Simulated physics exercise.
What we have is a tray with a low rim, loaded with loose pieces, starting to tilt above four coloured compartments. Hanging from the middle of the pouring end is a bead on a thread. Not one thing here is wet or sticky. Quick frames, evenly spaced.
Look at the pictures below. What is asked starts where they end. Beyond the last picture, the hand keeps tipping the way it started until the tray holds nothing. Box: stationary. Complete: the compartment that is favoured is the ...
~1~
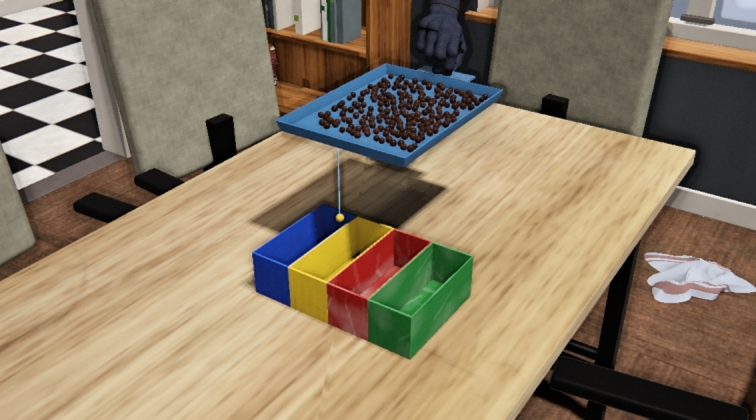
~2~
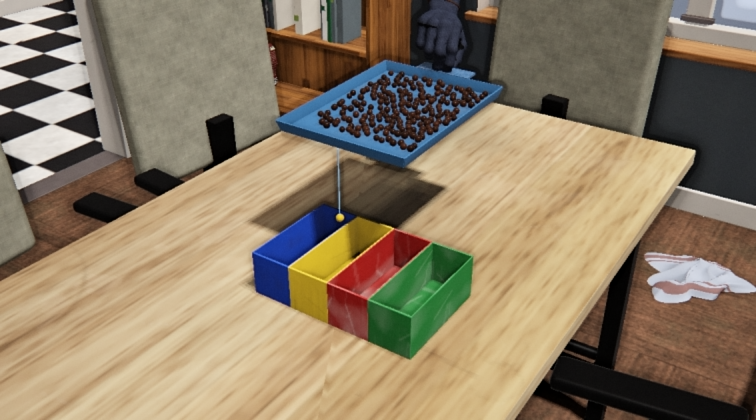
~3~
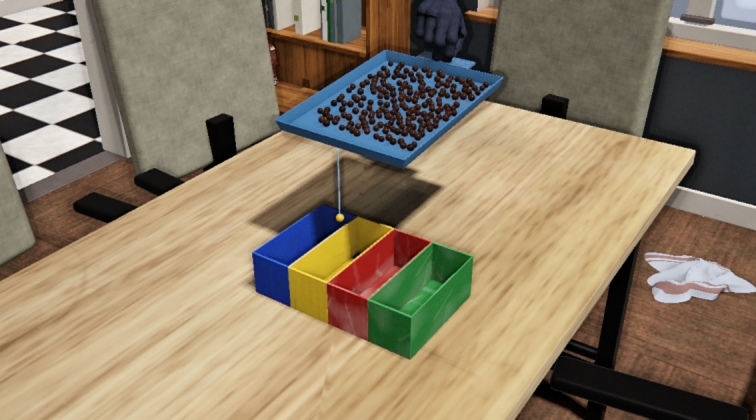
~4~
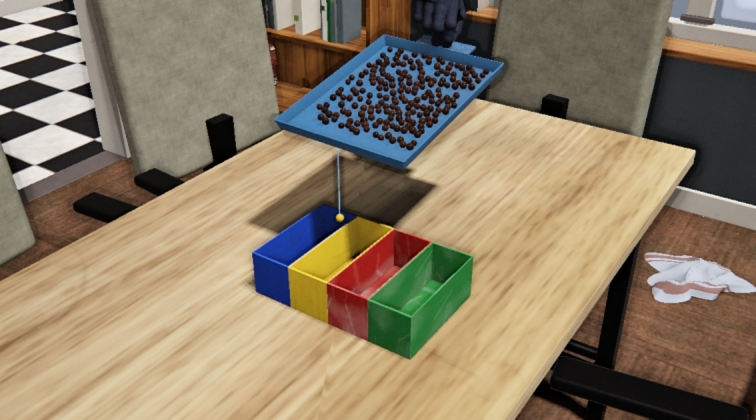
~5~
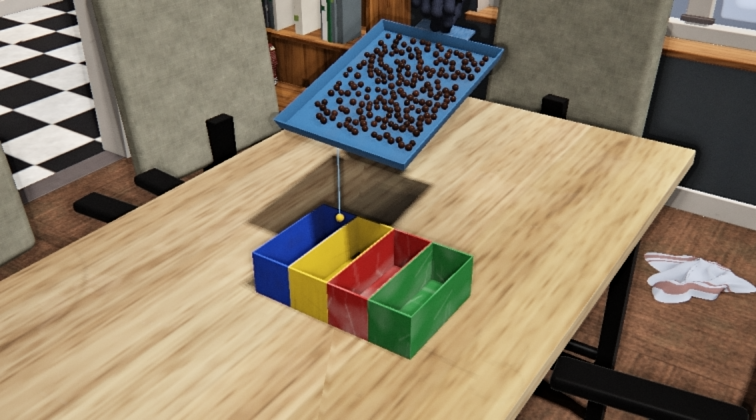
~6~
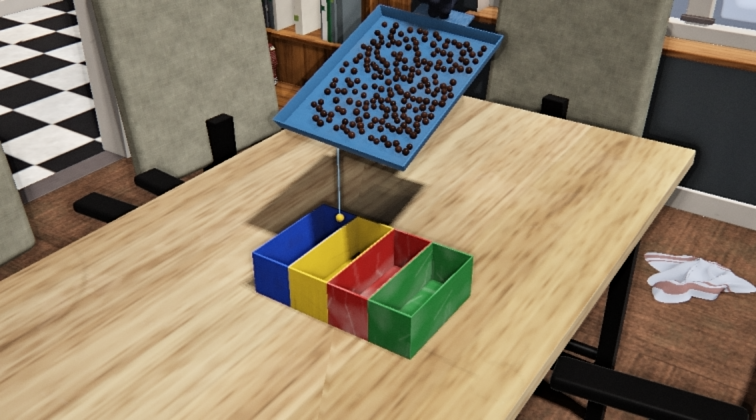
... Red one.
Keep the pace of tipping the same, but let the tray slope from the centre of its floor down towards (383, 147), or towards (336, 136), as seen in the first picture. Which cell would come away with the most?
The first time it is that red cell, and the second time it is the cell in blue.
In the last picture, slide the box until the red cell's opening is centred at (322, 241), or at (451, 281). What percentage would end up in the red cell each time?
Close to 20 in a hundred, then close to 0 in a hundred.
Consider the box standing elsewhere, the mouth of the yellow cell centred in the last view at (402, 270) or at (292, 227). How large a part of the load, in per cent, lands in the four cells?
In order: 60 per cent and 70 per cent.
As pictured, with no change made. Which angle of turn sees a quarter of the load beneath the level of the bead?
Roughly 70°.
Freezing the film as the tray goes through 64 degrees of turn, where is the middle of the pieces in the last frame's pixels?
The middle of the load sits near (361, 159).
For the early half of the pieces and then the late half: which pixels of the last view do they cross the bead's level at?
Earlier half at (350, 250), later half at (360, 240).
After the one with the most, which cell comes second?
The one in second place is that yellow cell.
Shortly afterwards, tray tipped steeply; near half on the tray; a little in the red cell; only a few in the yellow cell; only a few in the blue cell; only a few in the green cell; near a third falling or outside the box.
Next, tray tipped past a quarter turn; only a few on the tray; near a third in the red cell; near a quarter in the yellow cell; a little in the blue cell; only a few in the green cell; near a quarter falling or outside the box.
Some moments later, tray tipped past a quarter turn; near half in the red cell; near a third in the yellow cell; a little in the blue cell; a little in the green cell; a little falling or outside the box.
In the end, tray tipped past a quarter turn; near half in the red cell; near a third in the yellow cell; a little in the blue cell; a little in the green cell; a little outside the box.
